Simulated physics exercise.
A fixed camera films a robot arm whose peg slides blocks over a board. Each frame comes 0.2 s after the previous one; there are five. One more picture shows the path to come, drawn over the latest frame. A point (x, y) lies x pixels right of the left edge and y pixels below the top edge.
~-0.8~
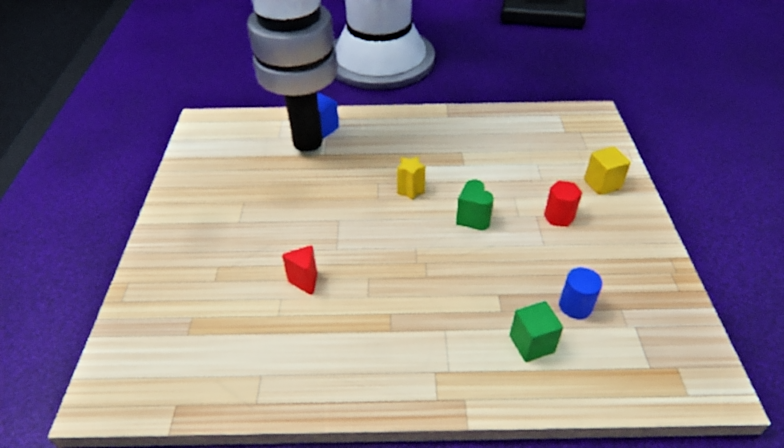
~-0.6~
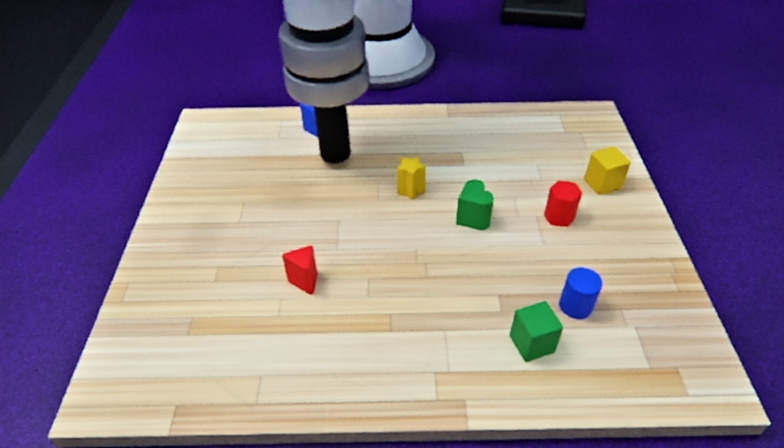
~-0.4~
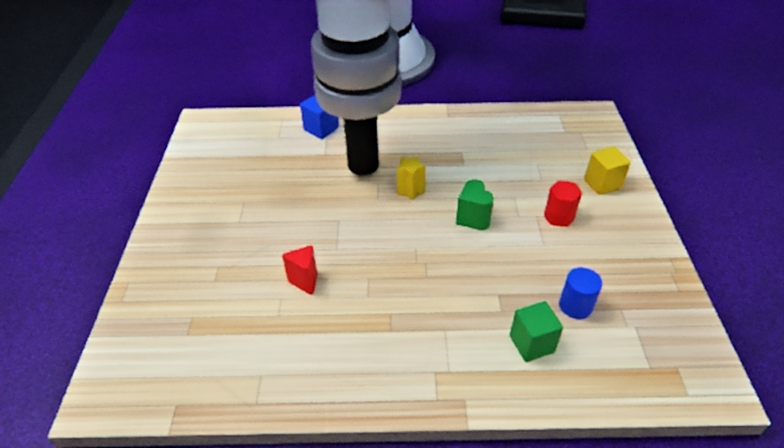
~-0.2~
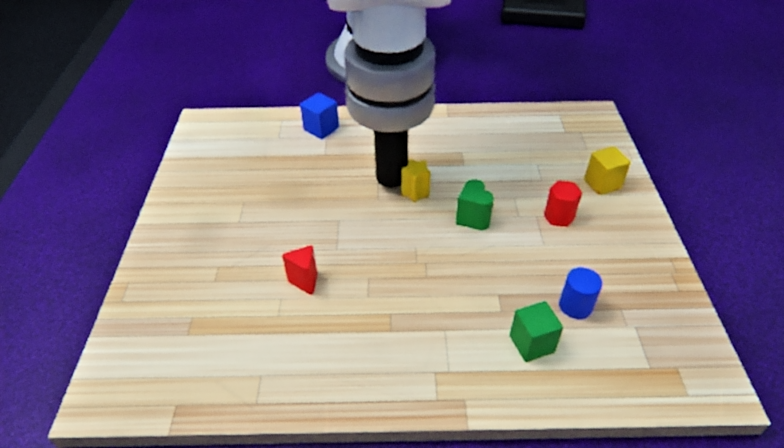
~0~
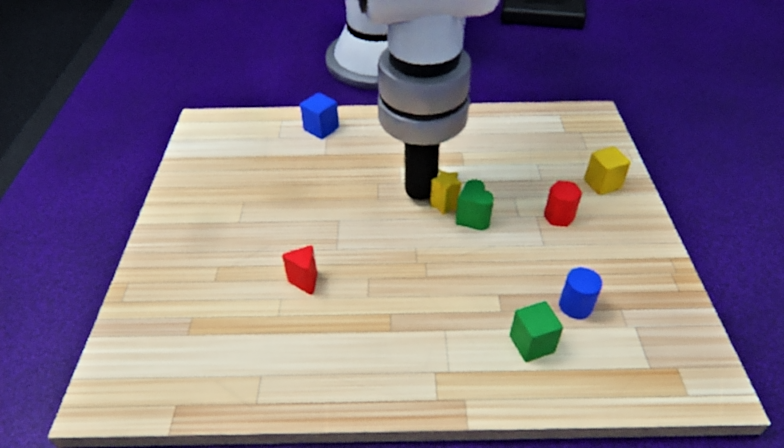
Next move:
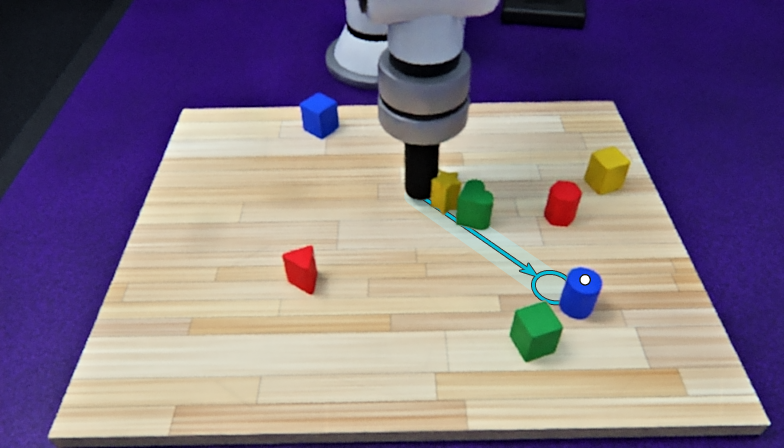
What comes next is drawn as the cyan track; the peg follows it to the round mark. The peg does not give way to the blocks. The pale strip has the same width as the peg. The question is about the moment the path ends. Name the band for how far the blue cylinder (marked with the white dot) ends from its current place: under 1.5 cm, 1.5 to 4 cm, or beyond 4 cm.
Overall it shifts less than 1.5 cm.
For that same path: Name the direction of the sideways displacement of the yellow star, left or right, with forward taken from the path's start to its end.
To the path's left.
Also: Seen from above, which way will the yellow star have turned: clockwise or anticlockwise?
Viewed from above: Anti-clockwise.
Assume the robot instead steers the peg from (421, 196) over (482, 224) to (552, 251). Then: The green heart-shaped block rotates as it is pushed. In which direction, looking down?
Overhead view: Clockwise.
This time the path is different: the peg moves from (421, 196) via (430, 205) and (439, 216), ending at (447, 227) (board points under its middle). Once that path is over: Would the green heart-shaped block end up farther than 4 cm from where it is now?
No - that is not the case.
Path on the board, from (421, 196) to (553, 287); the dot is on the blue cylinder.
On the path given first. One third of the way, peg (462, 217); yellow star (494, 198), turned 25° anticlockwise; green heart-shaped block (518, 209), turned 15° clockwise.
Two thirds of the way, peg (506, 247); yellow star (534, 216), turned 60° anticlockwise; green heart-shaped block (563, 219), turned 20° anticlockwise.
At the end, peg (555, 281); yellow star (542, 222), turned 90° anticlockwise; green heart-shaped block (572, 219), turned 35° anticlockwise; green square block in place; blue cylinder (591, 284).
